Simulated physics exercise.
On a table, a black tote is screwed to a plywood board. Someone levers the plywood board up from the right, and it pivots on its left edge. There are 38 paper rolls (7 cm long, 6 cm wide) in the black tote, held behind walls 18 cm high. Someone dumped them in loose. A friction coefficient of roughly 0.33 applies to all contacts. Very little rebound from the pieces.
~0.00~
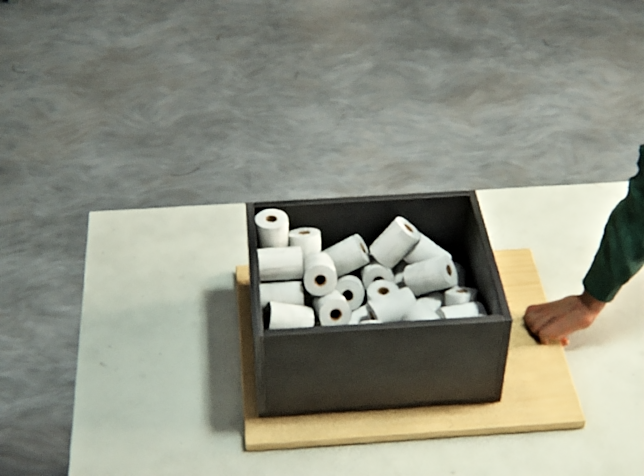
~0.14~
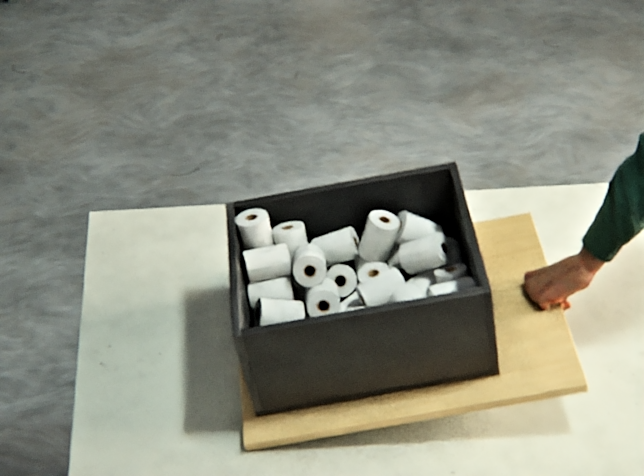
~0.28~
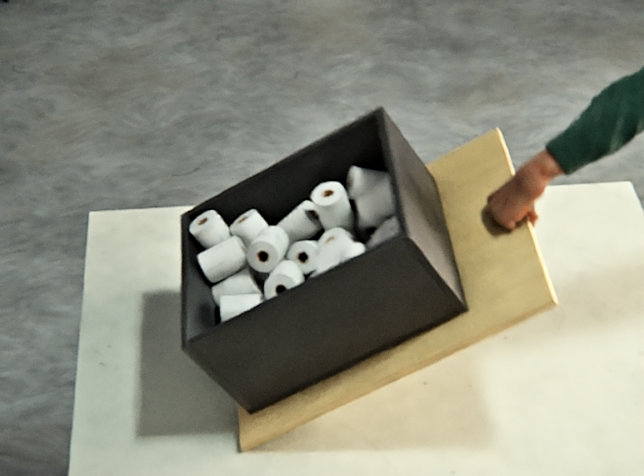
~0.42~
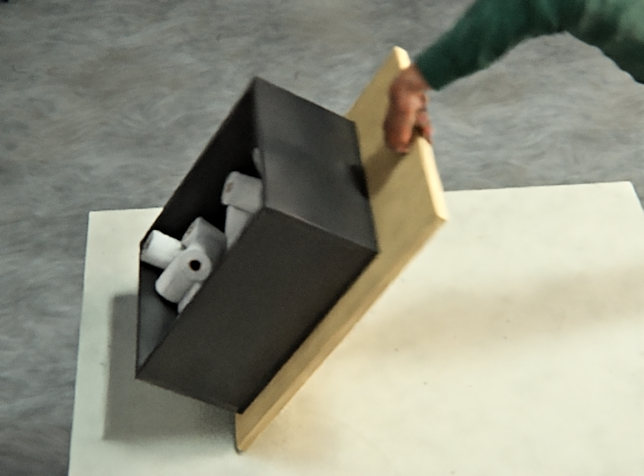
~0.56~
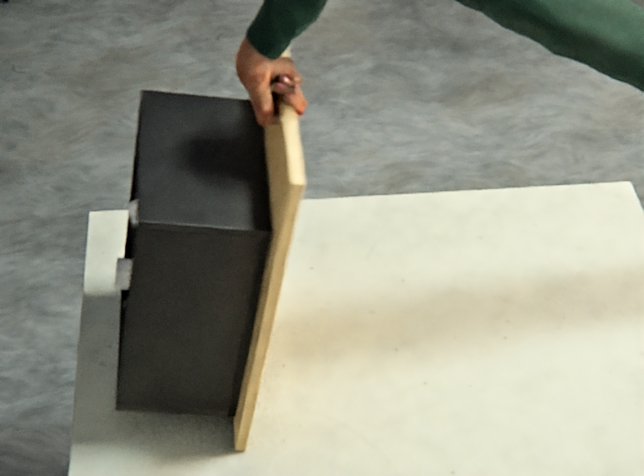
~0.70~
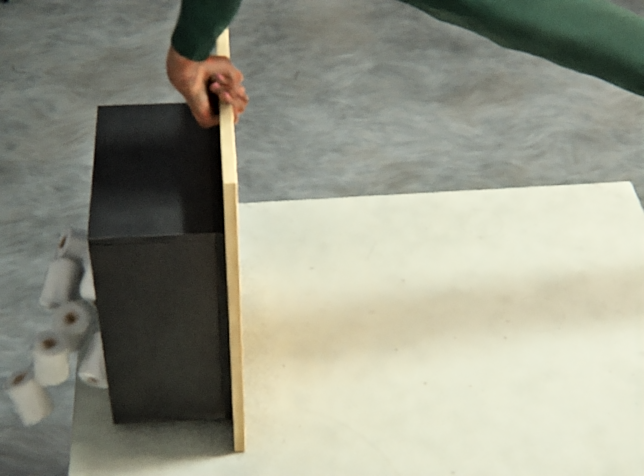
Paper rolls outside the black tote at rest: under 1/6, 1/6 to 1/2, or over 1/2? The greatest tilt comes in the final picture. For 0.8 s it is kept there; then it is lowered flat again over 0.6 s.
Spillage: Heavy, beyond half.
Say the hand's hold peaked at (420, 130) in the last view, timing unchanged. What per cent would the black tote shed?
Black tote: 10 %.
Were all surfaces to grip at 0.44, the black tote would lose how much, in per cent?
In that case the black tote sheds 70 per cent of its load.
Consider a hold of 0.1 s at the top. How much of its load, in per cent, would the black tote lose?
Black tote 60%.
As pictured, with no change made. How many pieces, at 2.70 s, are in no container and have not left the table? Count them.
The count is about 1.
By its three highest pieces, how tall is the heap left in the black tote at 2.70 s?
Roughly 9 cm.
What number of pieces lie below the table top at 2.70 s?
At that time, the count is near 25.
After 1.02 s, tilt 89°; the black tote is down by 19 of 38.
After 1.42 s, tilt 89°; the black tote is down by 23 of 38.
After 1.98 s, tilt 9°; the black tote is down by 24 of 38.
When it is over (at 2.70 s), the black tote is down by 24 of 38. Asked share, 24 of 38, 63 per cent.
